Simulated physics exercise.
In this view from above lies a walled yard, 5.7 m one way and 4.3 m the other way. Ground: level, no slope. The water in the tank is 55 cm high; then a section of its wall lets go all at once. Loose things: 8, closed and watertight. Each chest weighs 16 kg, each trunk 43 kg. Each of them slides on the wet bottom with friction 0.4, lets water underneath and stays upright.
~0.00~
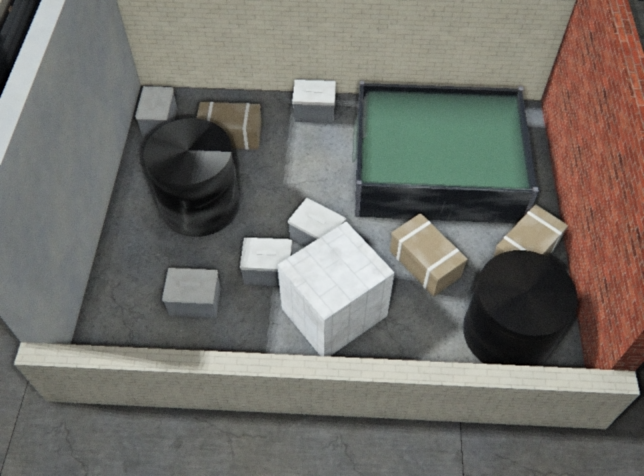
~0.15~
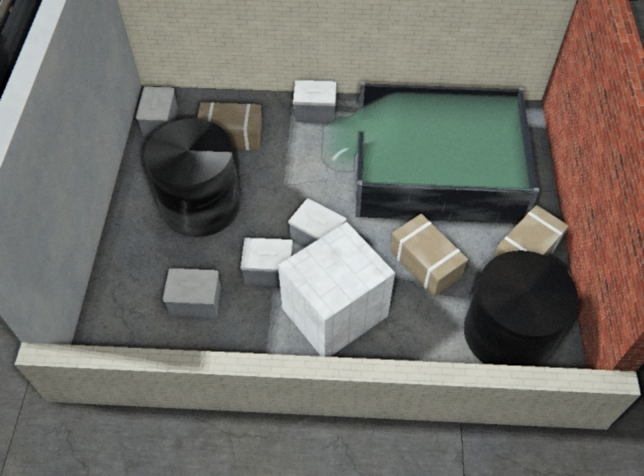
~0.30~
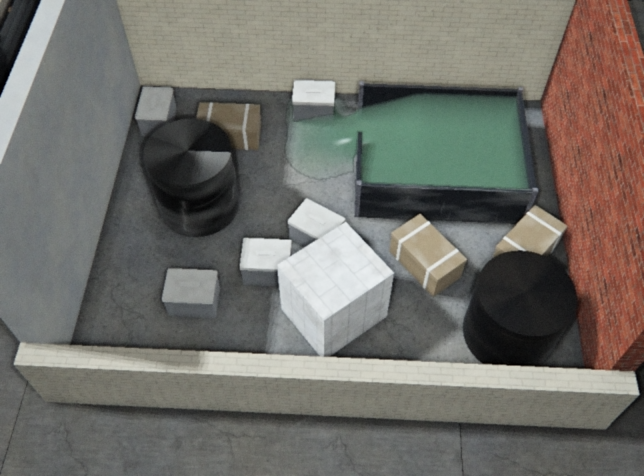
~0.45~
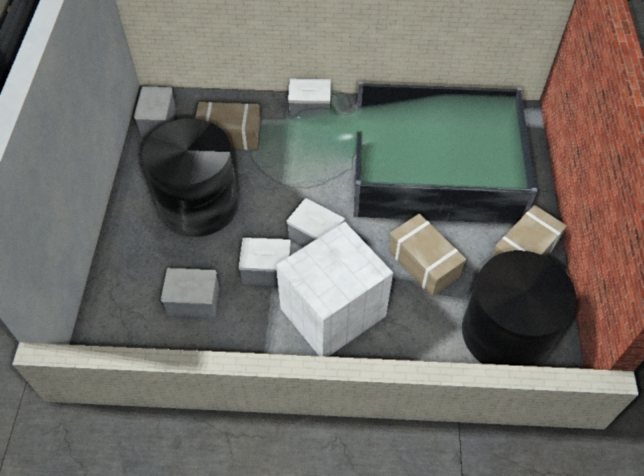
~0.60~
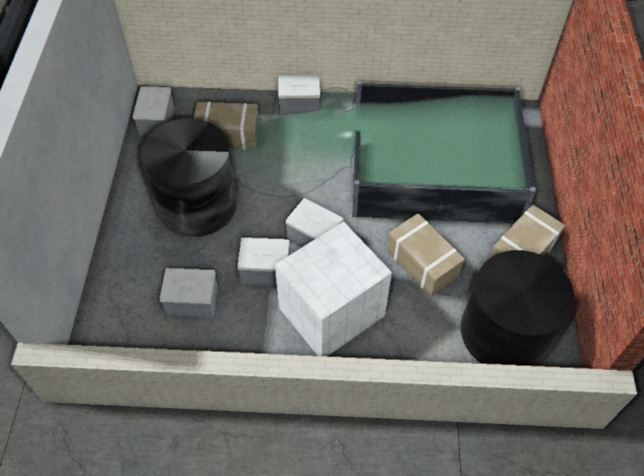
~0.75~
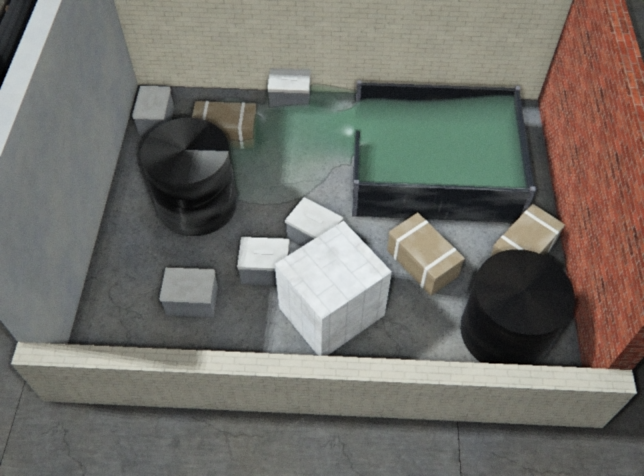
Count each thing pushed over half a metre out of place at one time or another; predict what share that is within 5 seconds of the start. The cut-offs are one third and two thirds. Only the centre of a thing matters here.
The share is between one third and two thirds.
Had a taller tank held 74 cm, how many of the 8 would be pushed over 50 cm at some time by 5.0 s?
You'd get 4 in that case.
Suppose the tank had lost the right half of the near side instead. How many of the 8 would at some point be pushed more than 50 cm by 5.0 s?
1.
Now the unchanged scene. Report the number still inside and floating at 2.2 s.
Count: 3.
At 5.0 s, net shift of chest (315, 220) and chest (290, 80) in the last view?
Distances: 0 cm; 200 cm.
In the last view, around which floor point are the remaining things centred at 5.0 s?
Averaged position, last view: Near pixel (282, 244).
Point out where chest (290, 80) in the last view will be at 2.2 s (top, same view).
Position: Approx. (168, 66).
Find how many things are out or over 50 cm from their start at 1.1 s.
1 in all.
After 1.1 s 1 of 8 are over 50 cm from their spots; 1 afloat.
After 2.2 s 2 of 8 are over 50 cm from their spots; 3 afloat.
After 3.5 s 3 of 8 are over 50 cm from their spots; 3 afloat.
After 5.0 s 3 of 8 are over 50 cm from their spots, and 3 have been at some point; 4 afloat.
